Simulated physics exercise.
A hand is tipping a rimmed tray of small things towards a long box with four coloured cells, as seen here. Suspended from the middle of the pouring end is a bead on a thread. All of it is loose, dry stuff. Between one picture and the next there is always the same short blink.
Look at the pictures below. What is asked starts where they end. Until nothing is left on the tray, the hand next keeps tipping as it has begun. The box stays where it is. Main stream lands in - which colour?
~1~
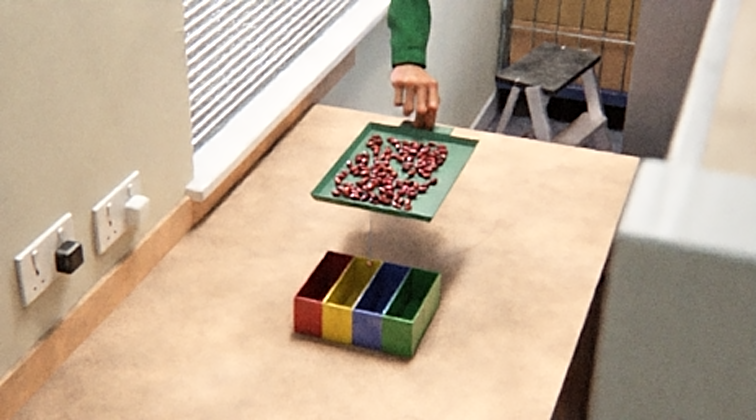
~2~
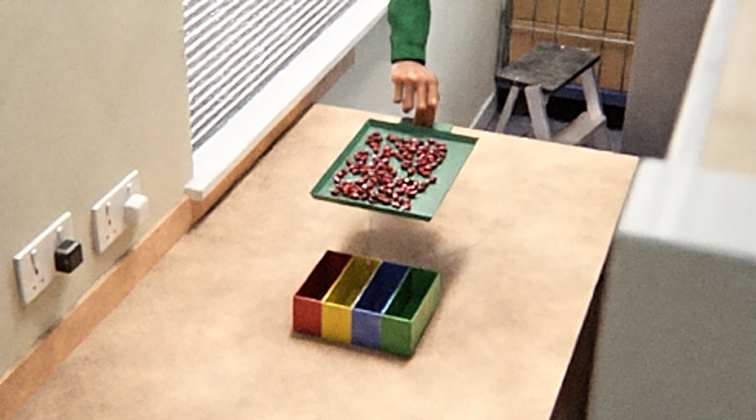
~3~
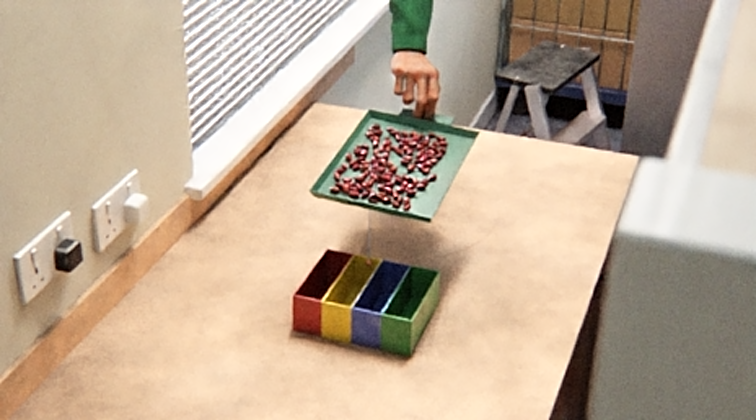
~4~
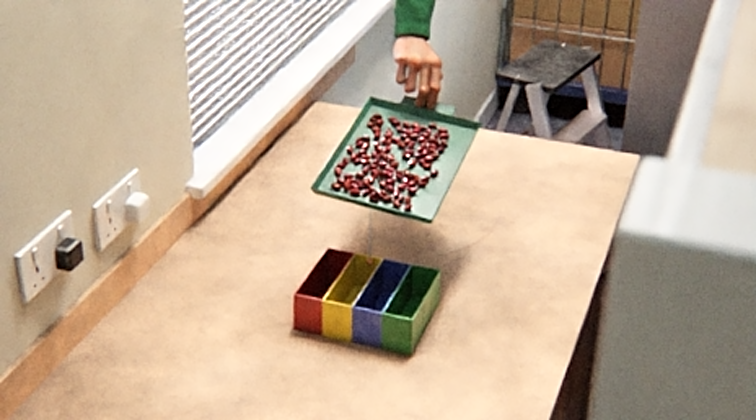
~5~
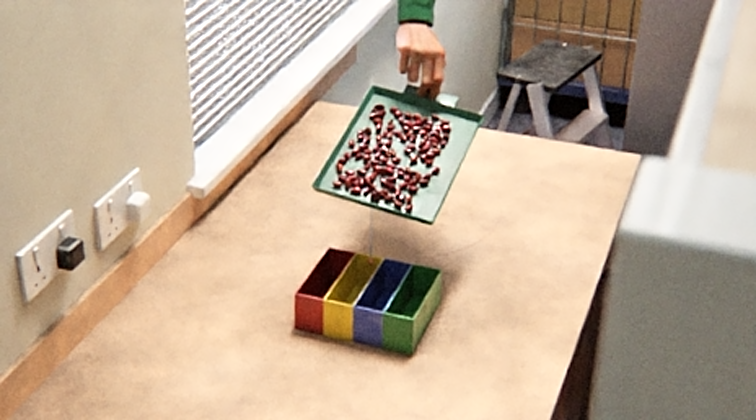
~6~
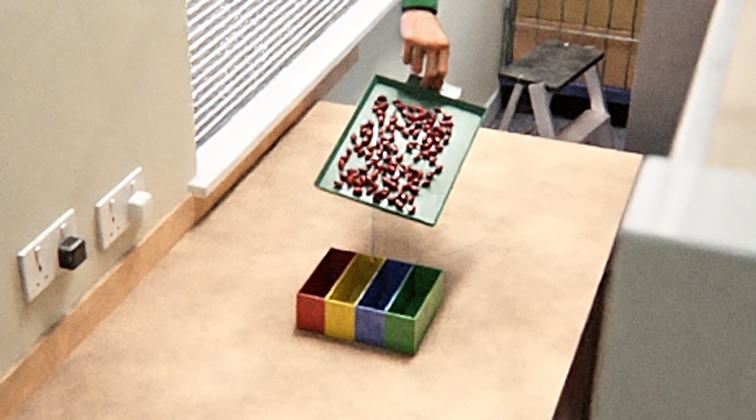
Green cell.
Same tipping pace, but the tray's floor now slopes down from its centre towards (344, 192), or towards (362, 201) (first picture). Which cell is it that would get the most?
Try 1 - red; try 2 - the red one.
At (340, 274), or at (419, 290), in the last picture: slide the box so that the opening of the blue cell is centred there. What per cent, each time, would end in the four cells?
Near 0 and 100 percent respectively.
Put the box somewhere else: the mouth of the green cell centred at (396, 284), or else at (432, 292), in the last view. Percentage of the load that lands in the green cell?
It works out to 30 percent and then 50 percent.
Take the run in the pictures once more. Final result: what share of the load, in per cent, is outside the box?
40 %.
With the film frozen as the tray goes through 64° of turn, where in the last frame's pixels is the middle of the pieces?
Roughly (418, 205).
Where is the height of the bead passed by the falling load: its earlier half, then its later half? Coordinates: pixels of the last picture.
First half (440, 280); second half (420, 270).
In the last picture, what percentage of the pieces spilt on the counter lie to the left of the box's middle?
Left share: Some 0 per cent.
Shortly afterwards, tray tipped steeply; the bulk on the tray; only a few in the green cell; a little falling or outside the box.
Next, tray tipped past a quarter turn; only a few on the tray; near half in the green cell; a little in the blue cell; only a few in the yellow cell; near a third falling or outside the box.
Some moments later, tray tipped past a quarter turn; near half in the green cell; a little in the blue cell; only a few in the yellow cell; near a third falling or outside the box.
In the end, tray tipped past a quarter turn; near half in the green cell; a little in the blue cell; only a few in the yellow cell; none at all in the red cell; near a third outside the box.
